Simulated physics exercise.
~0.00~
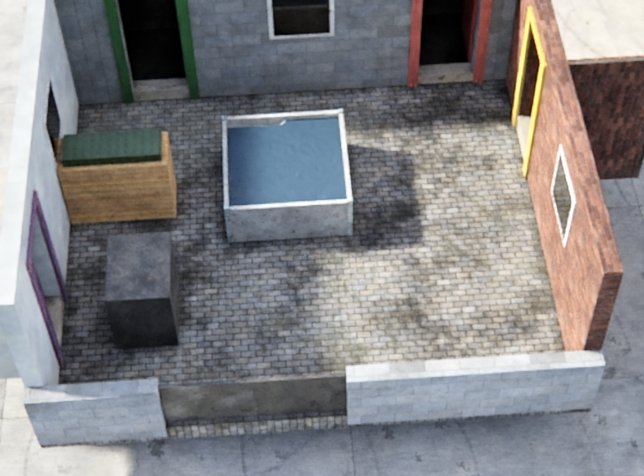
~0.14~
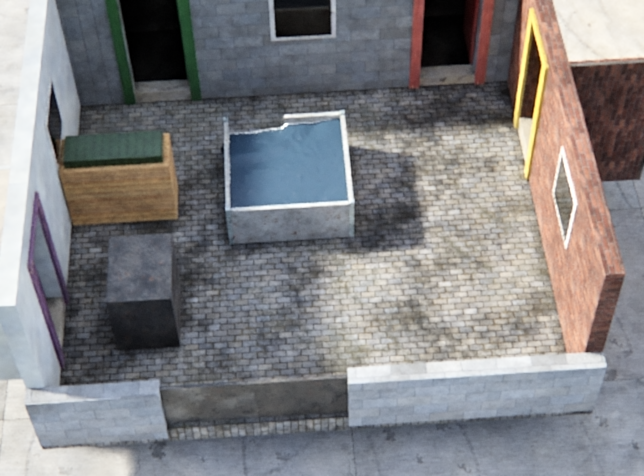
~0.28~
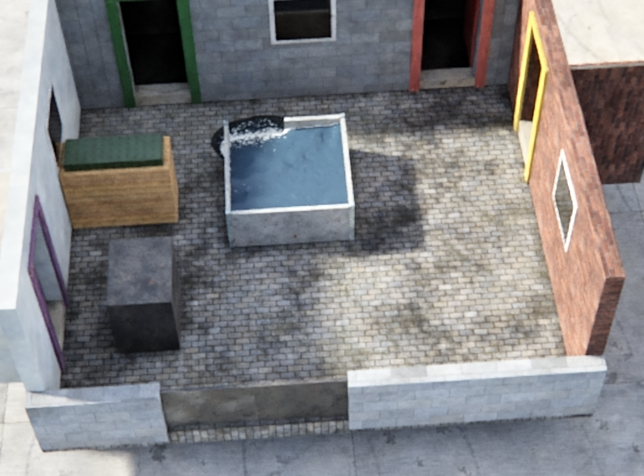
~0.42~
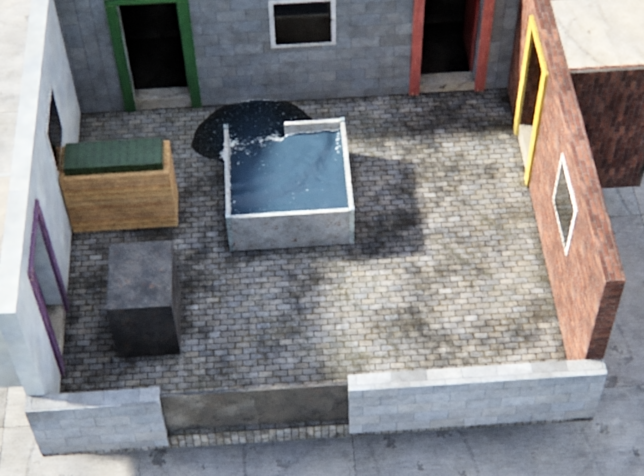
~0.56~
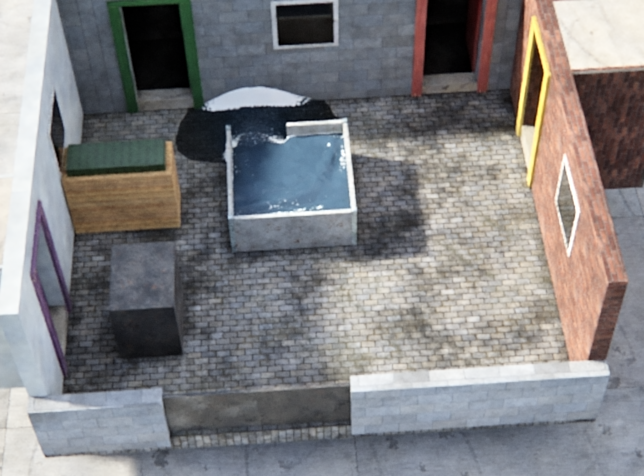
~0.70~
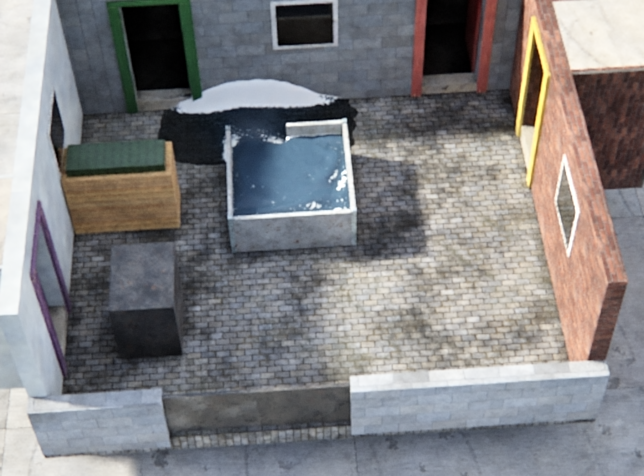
In a walled, brick-paved courtyard, the far side of a square water tank broke open near its left corner, and water poured out behind it, spreading across the paving toward the grey back wall.
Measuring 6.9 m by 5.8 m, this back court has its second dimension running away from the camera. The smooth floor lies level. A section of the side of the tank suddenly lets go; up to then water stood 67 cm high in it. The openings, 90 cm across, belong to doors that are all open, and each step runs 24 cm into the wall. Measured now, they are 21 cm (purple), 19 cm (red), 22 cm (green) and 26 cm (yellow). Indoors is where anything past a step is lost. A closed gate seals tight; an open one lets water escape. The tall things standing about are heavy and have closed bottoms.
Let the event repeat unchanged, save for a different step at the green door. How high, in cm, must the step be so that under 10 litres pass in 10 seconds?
Roughly 16 cm.
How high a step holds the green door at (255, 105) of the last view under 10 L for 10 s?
Around 40 cm would do it.
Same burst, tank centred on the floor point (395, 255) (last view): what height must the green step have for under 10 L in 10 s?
It should be around 11.0 cm high.
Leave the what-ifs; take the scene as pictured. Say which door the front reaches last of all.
Final door: Purple.
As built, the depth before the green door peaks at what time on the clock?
The depth peaks at about 1.4 seconds.
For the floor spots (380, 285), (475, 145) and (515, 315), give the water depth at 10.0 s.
Depths of roughly 2 cm, 8 cm and 4 cm, in that order.
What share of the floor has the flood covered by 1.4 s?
15 %.
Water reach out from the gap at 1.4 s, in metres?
About 3.2 m.
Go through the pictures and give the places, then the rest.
The first frame shows still water, 67 cm deep, in the tank at (286, 162); the green door at (155, 54) is dry.
In the second frame, the gap is on the far side, the front 0.3 m out at a hidden place; the back of the tank holds 67 cm.
In the third frame, the front is at a hidden place, 0.7 m from the gap on the far side; 0.8 m2 of floor is wet, 67 cm left at the back.
In the fourth frame, the gap is on the far side, the front 1.2 m out at (235, 105); the back of the tank holds 66 cm.
In the fifth frame, water pours out on the far side and has run 1.4 m, to (196, 108); about 7 cm deep outside, 59 cm at the back.
In the sixth frame, the gap is on the far side, the front 1.6 m out at (170, 110); the back of the tank holds 56 cm; 0.1 m in a straight line remain to the green door at (159, 64).
After 1.4 s water covers 15 % of the floor, deepest (44 cm) near (252, 113); 21 cm at the green door, 0 litres in over its 22 cm step.
After 3.0 s water covers 40 % of the floor, deepest (32 cm) near (78, 192); 13 cm at the green door, 1 litre in over its 22 cm step.
After 10.0 s water covers 95 % of the floor, deepest (12 cm) near (220, 183); 8 cm at the green door, 1 litre in over its 22 cm step.
At the green door as built, the water arrived by 0.8 s and peaked near 21 cm at 1.4 s.
Run again over the same 10 s with other heights there, 14 litres in over 14.5 cm, 3 litres over 19.5 cm. The limit of 10 litres is kept from about 16 cm up.
